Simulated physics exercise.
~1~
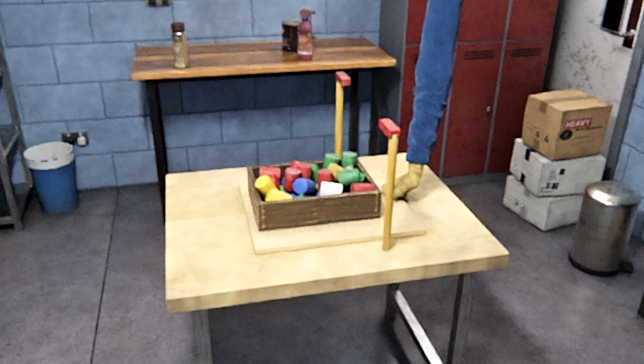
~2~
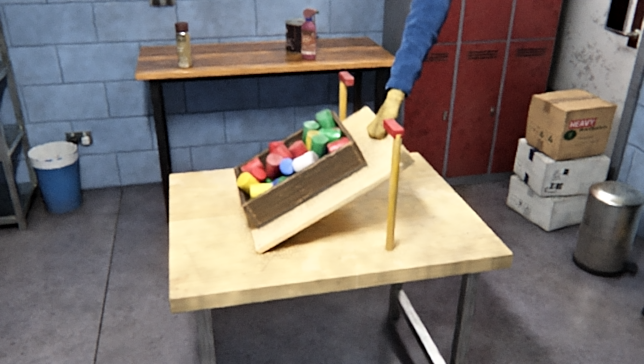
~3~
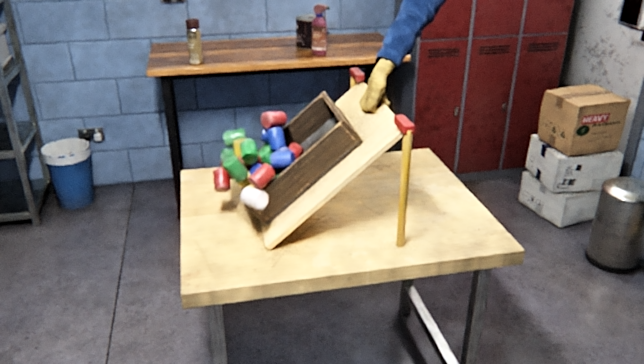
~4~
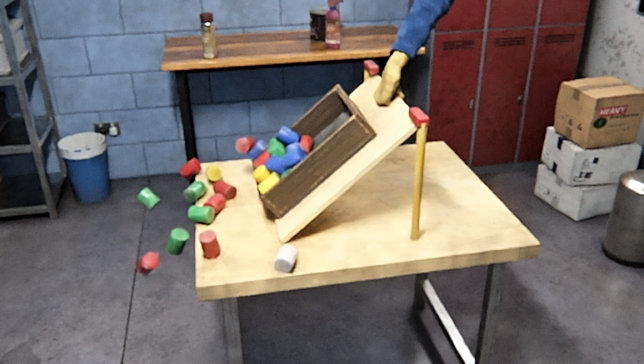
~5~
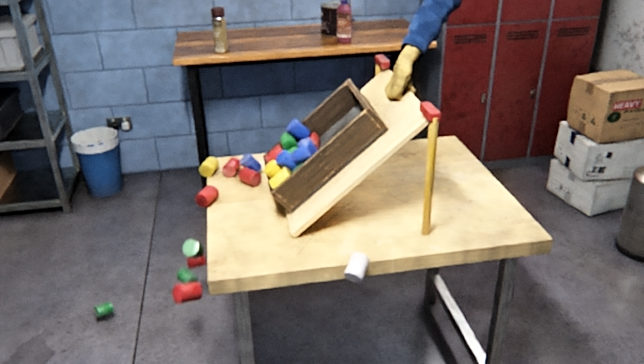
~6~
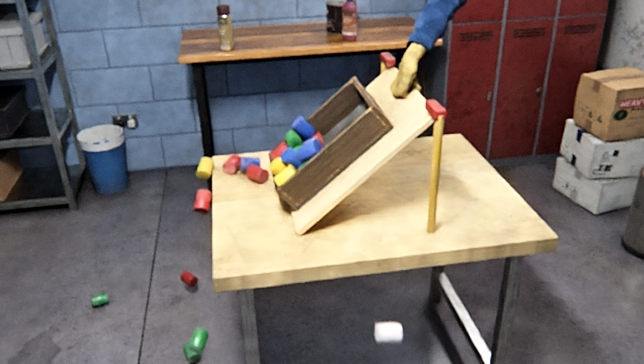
A gloved hand tilted a board with a dark wooden crate of colourful little jars up against two stops on a table, and many tumbled out leftward, some dropping to the floor, while the rest stayed in or against the steeply tipped crate.
